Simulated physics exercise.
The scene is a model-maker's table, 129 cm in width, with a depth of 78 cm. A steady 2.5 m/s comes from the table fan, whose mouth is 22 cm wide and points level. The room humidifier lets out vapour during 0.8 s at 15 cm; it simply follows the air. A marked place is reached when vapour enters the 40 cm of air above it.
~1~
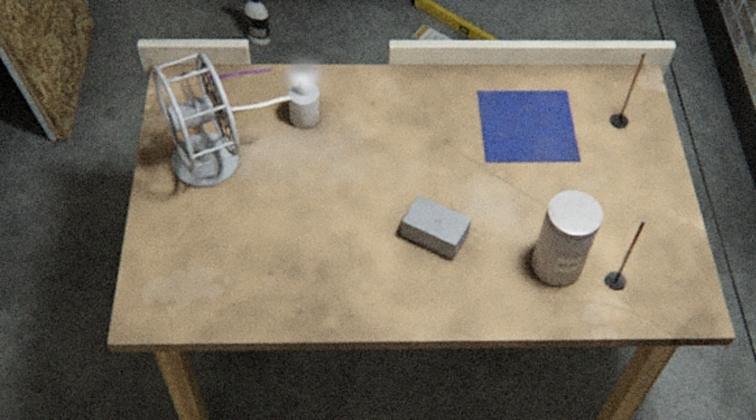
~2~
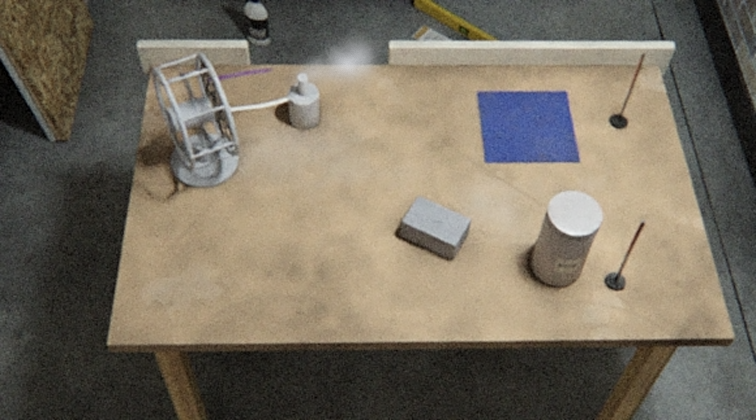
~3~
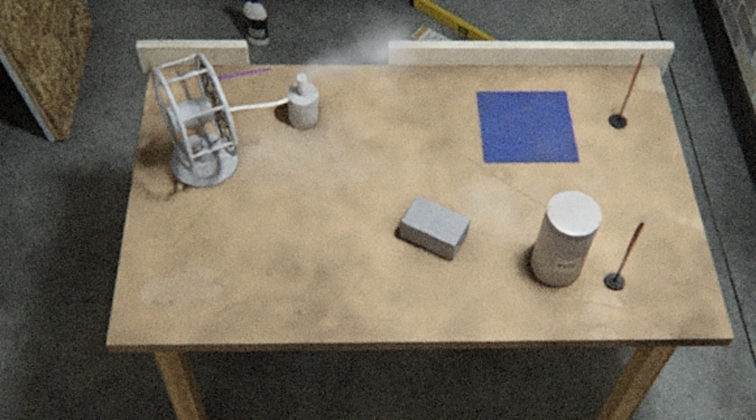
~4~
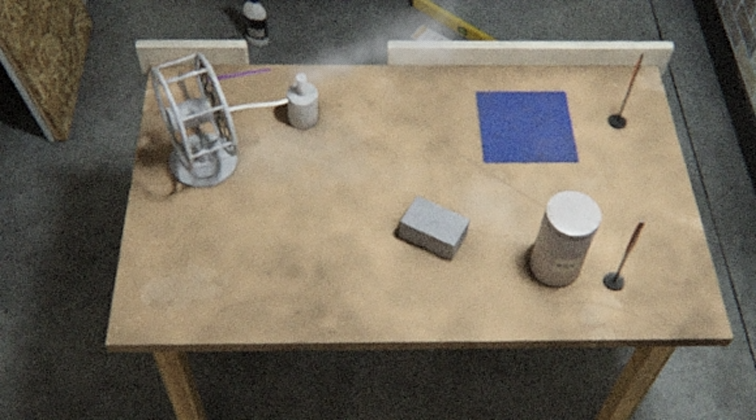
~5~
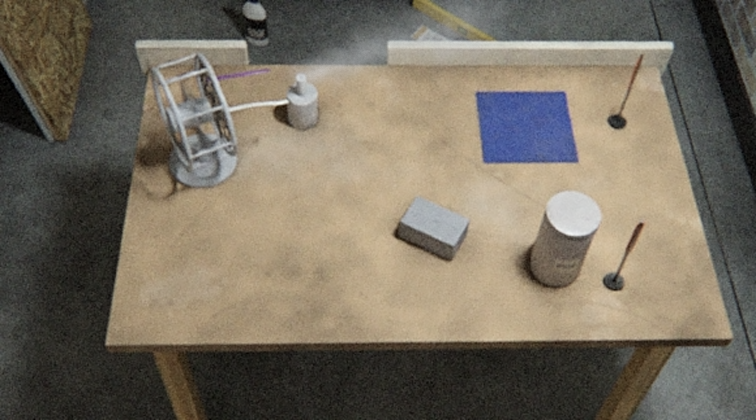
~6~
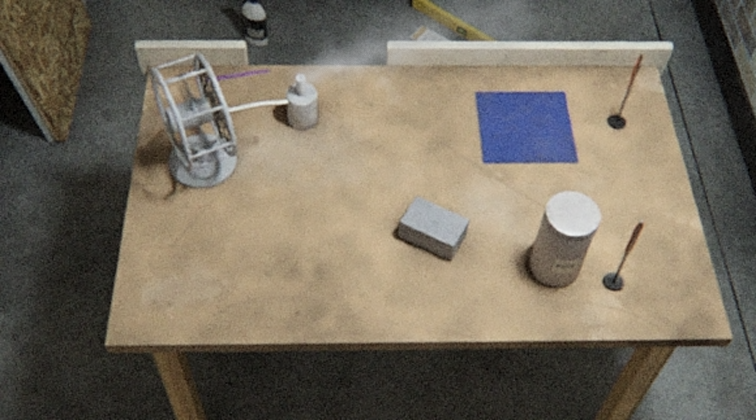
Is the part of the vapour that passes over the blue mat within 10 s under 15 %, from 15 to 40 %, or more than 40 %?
Over the blue mat: Under 15 %.
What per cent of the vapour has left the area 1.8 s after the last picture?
Some 100 per cent.
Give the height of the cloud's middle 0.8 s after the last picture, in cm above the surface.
Roughly 14 cm up.
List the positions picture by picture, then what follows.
In the first frame, the vapour is thickest near (304, 75), the room humidifier stands at (303, 84) and the table fan is at (196, 112).
In the second frame, the vapour is thickest near (347, 62) and the blue mat is centred on (527, 126).
In the third frame, the vapour is thickest near (378, 54) and reaches out to (404, 37), a ribbon ends at (629, 252) and a ribbon ends at (630, 88).
In the fourth frame, the vapour is thickest near (404, 47) and reaches out to (452, 21), the top of a jar is at (574, 213) and the top of a block is at (435, 220).
In the fifth frame, the vapour is thickest near (417, 44) and reaches out to (485, 14).
In the sixth frame, the vapour is thickest near (407, 44) and reaches out to (517, 21), a ribbon ends at (628, 252) and a ribbon ends at (629, 89).
Then, 0.8 s after the last picture, 64 % is gone from the area; 1 % has passed over the blue mat.
Then, 1.8 s after the last picture, 99 % is gone from the area; 1 % has passed over the blue mat.
Then, 3.8 s after the last picture, 100 % is gone from the area; 1 % has passed over the blue mat.
Then, 9.8 s after the last picture, 100 % is gone from the area; 1 % has passed over the blue mat.
